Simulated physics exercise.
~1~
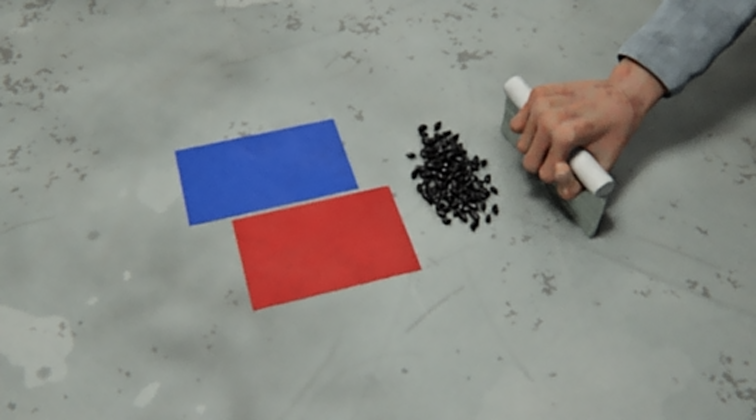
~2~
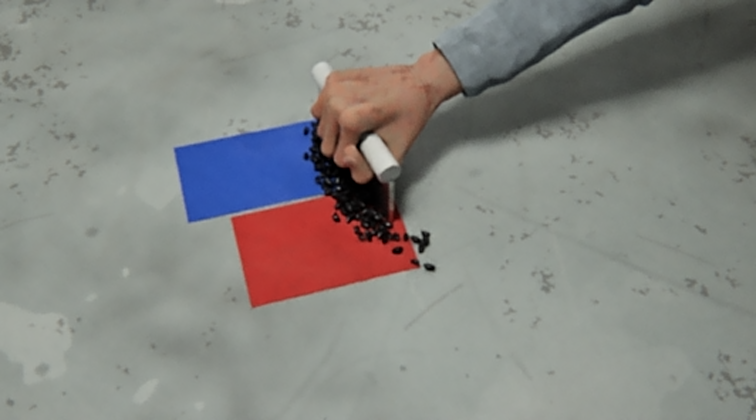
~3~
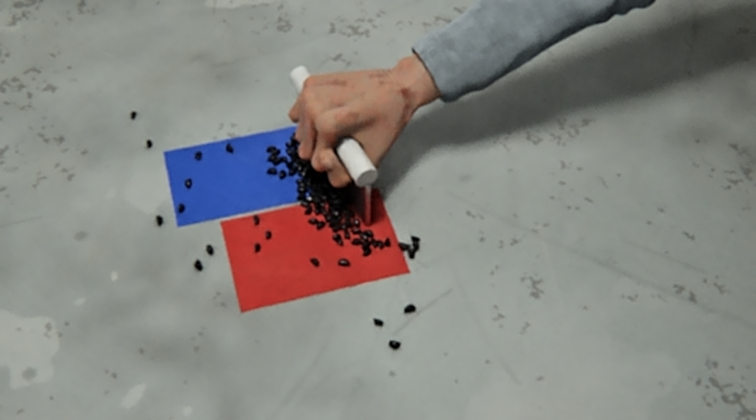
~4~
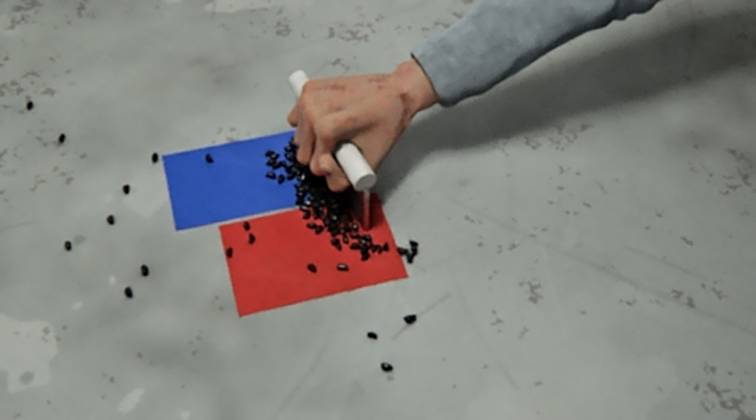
On a grey floor, a hand scrapes black beans left onto blue and red mats, then stops.
